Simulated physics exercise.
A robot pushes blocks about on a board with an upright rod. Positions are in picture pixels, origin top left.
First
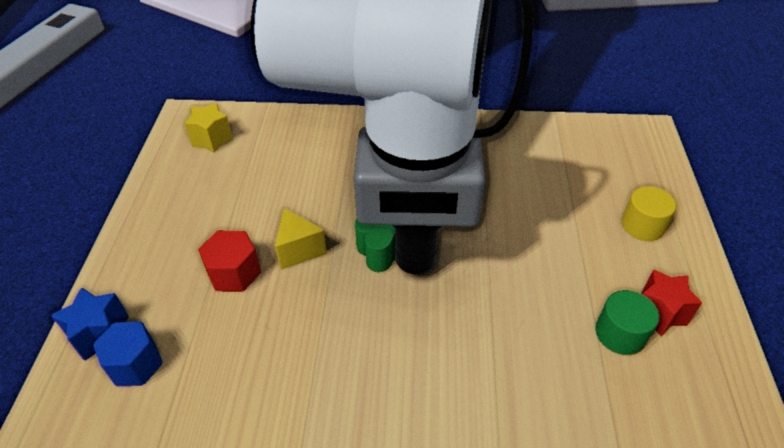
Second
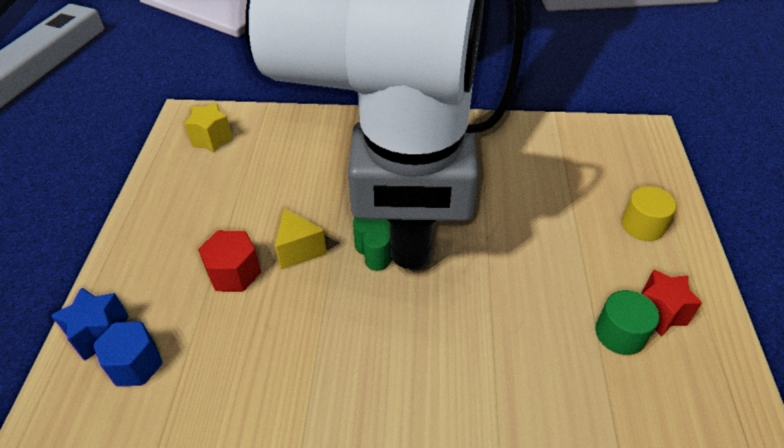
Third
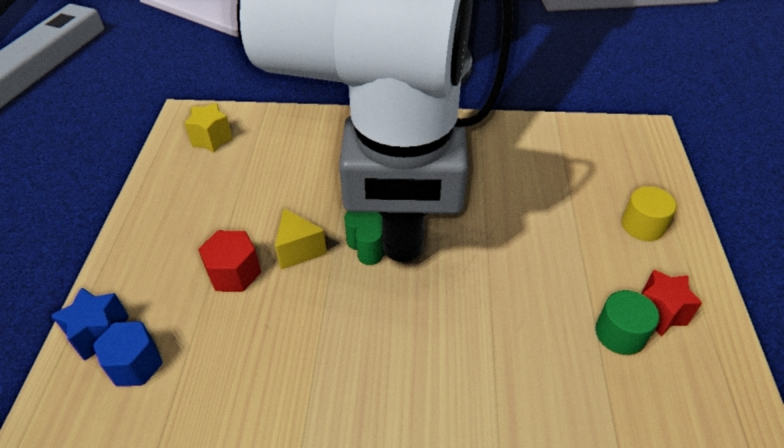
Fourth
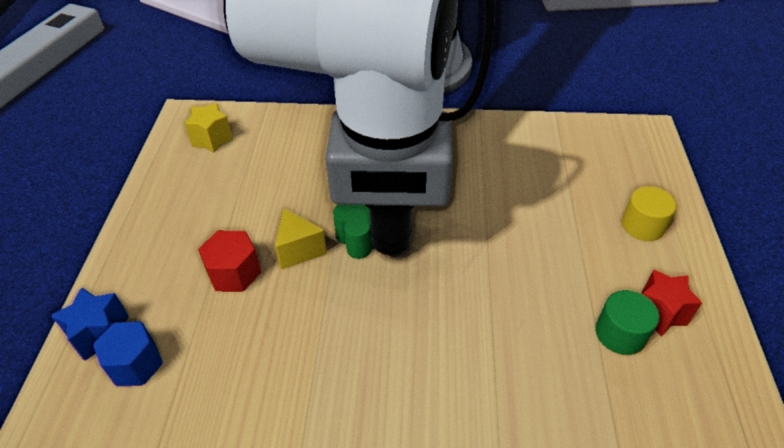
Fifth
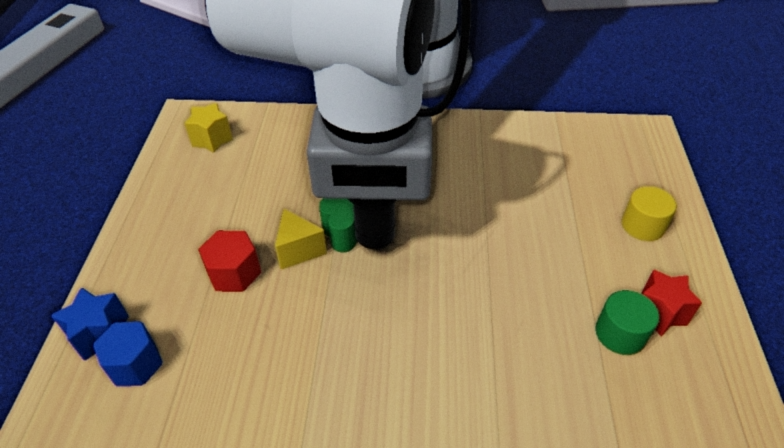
A robot arm's dark rod pushes a small green block left toward a yellow triangular piece.
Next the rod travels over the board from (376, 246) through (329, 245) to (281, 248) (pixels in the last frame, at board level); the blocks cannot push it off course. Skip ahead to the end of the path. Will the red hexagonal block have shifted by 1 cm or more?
Yes, that is what happens.
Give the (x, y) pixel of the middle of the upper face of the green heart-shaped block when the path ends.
At pixel (298, 194).
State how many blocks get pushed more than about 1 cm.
Answer: Three or more.
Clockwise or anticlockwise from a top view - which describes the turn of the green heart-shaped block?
Spins clockwise.
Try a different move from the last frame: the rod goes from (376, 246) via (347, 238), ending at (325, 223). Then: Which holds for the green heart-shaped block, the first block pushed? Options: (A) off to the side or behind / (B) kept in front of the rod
My answer is option B.
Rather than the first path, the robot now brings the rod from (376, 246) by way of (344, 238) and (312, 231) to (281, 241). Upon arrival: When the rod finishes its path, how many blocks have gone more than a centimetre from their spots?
Put simply, two blocks are moved more than 1 cm.
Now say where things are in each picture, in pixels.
In the first picture, rod's lower end (415, 260); red hexagonal block (226, 248); yellow triangular piece (294, 227); green heart-shaped block (377, 228).
In the second picture, rod (410, 254); green heart-shaped block (376, 227).
In the third picture, rod (403, 248); green heart-shaped block (367, 222).
In the fourth picture, rod (391, 241); green heart-shaped block (356, 216).
In the fifth picture, rod (375, 236); red hexagonal block (226, 248); yellow triangular piece (294, 227); green heart-shaped block (341, 209).
The first path, step by step. Halfway along, rod (326, 234); yellow triangular piece (286, 230), turned 15° clockwise; green heart-shaped block (306, 197), turned 40° clockwise.
At the end, rod (279, 238); red hexagonal block (198, 258), turned 30° clockwise; yellow triangular piece (243, 243); green heart-shaped block (298, 194), turned 65° clockwise.
